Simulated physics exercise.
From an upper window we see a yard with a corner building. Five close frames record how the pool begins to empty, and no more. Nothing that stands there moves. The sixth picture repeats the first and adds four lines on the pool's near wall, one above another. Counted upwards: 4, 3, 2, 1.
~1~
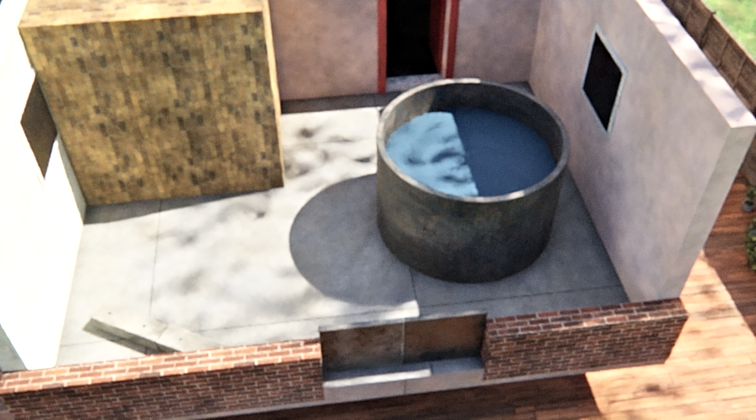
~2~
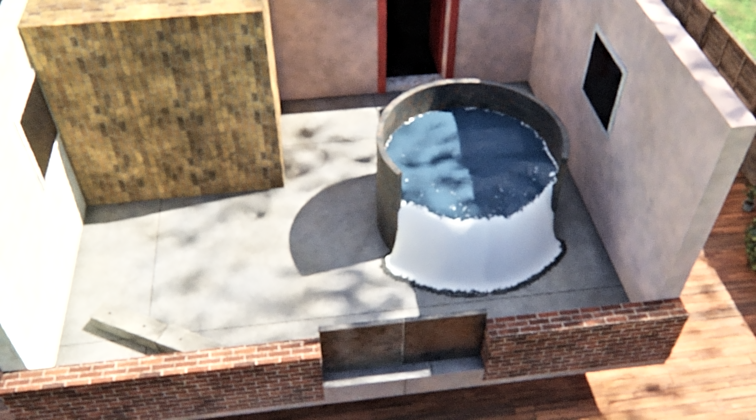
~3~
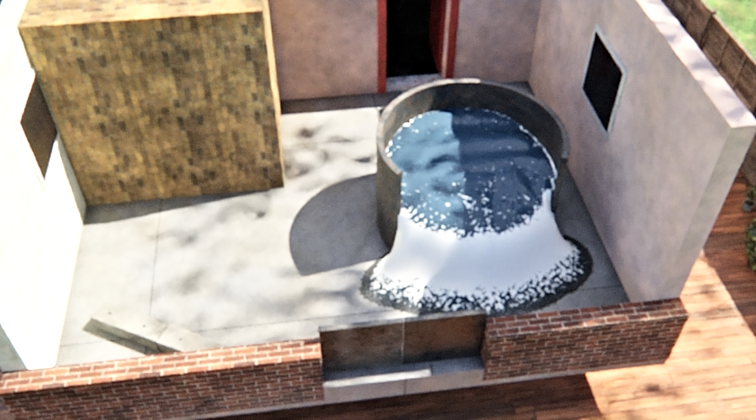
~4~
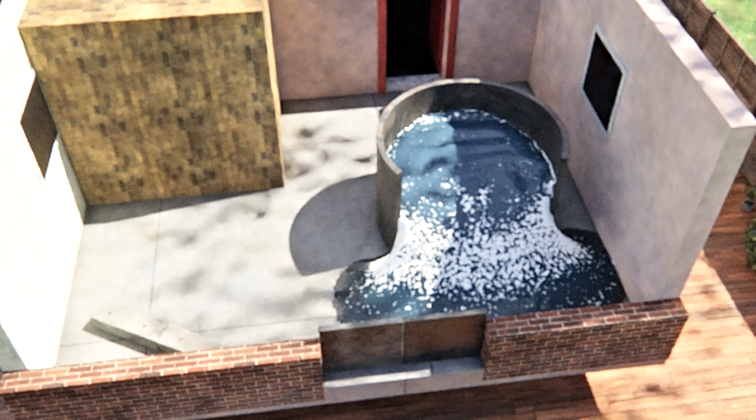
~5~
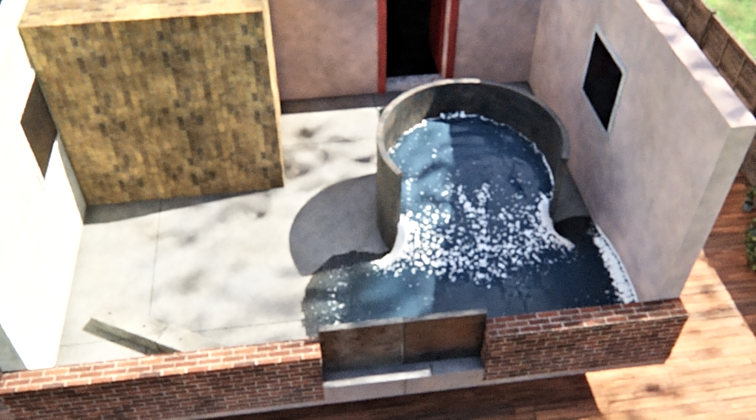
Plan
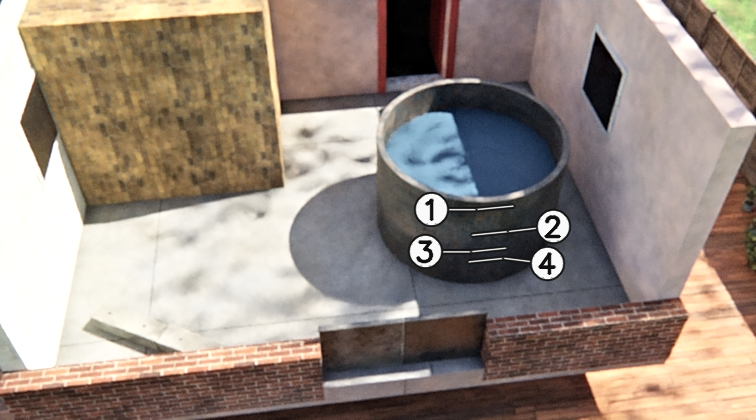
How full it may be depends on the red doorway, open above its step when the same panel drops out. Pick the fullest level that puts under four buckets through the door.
Mark 2 just does it.
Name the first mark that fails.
It is 1.
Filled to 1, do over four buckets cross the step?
Yes, it does.
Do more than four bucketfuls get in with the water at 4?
No.
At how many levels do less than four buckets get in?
Three of them.
In white, 1 at (494, 207); 2 at (490, 233); 3 at (488, 250); 4 at (486, 260); from the bottom up 4, 3, 2, 1.
For mark 1, about 13 bucketfuls get in.
For mark 2, a bucket or two gets in.
For mark 3, nothing gets over.
For mark 4, nothing gets over.
